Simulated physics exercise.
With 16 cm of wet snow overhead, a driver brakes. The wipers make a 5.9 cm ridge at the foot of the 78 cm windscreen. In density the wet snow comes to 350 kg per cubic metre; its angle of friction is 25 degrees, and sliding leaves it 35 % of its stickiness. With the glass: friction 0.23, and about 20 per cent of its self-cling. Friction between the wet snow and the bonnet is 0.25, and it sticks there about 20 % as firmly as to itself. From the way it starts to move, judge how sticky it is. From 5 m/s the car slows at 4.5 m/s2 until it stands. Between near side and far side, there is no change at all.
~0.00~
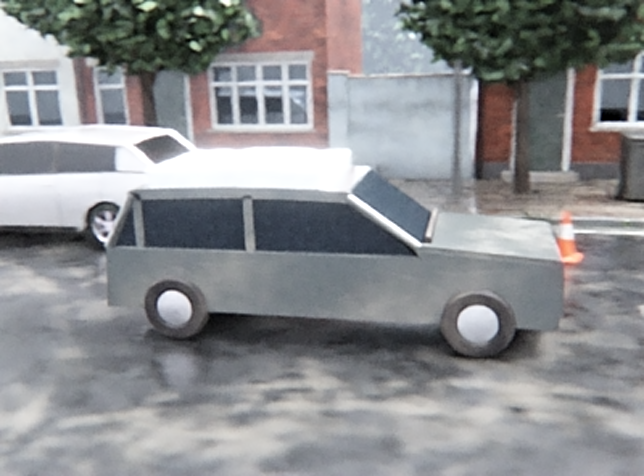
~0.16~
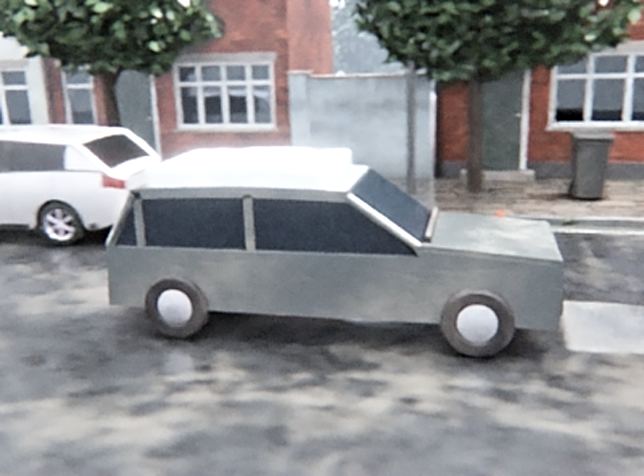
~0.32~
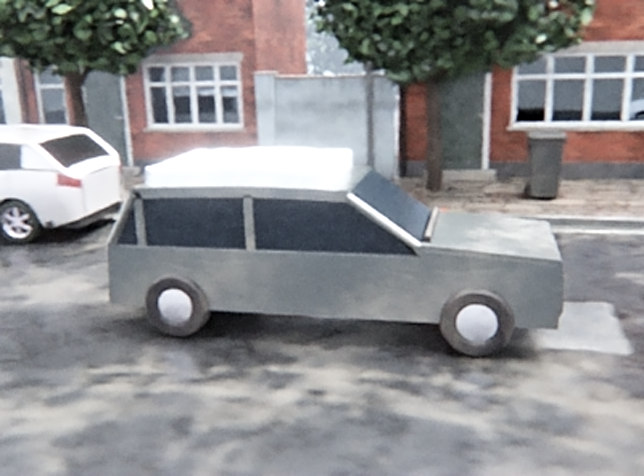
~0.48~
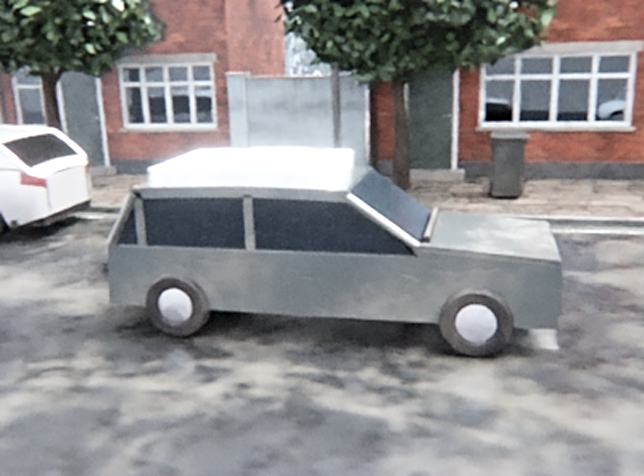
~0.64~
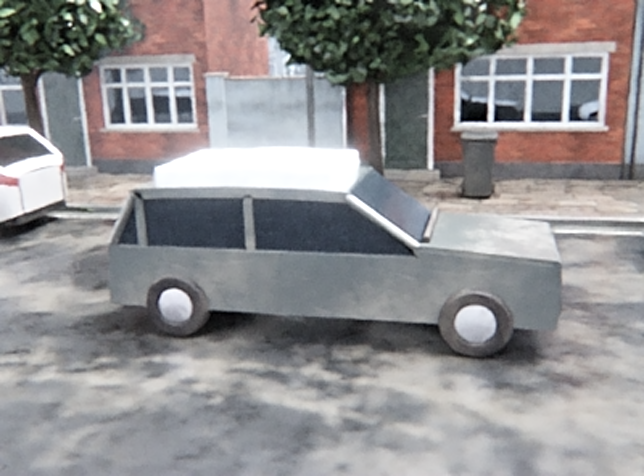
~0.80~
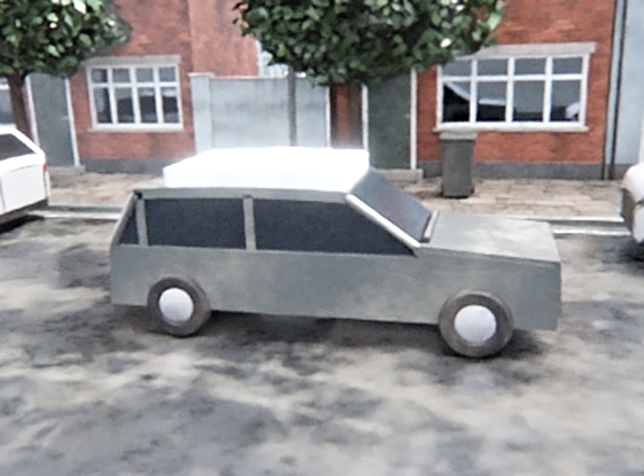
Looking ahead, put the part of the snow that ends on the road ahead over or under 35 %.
Outcome: Smaller than 35 %.
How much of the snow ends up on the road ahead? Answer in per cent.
Close to 1 in a hundred.
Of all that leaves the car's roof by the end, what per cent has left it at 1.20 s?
Near 40 in a hundred.
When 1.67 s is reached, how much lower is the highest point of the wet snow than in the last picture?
0 cm.
By 1.20 s, 77 % of the snow is on the roof, 23 % on the glass, none on the bonnet and none has gone off the nose.
By 1.67 s, 48 % of the snow is on the roof, 33 % on the glass, 18 % on the bonnet and none has gone off the nose.
By 2.14 s, 46 % of the snow is on the roof, 29 % on the glass, 23 % on the bonnet and 1 % has gone off the nose.
By 2.61 s, 46 % of the snow is on the roof, 29 % on the glass, 23 % on the bonnet and 1 % has gone off the nose.
By 2.90 s, at the end, 46 % of the snow is on the roof, 29 % on the glass, 23 % on the bonnet and 1 % has gone off the nose.
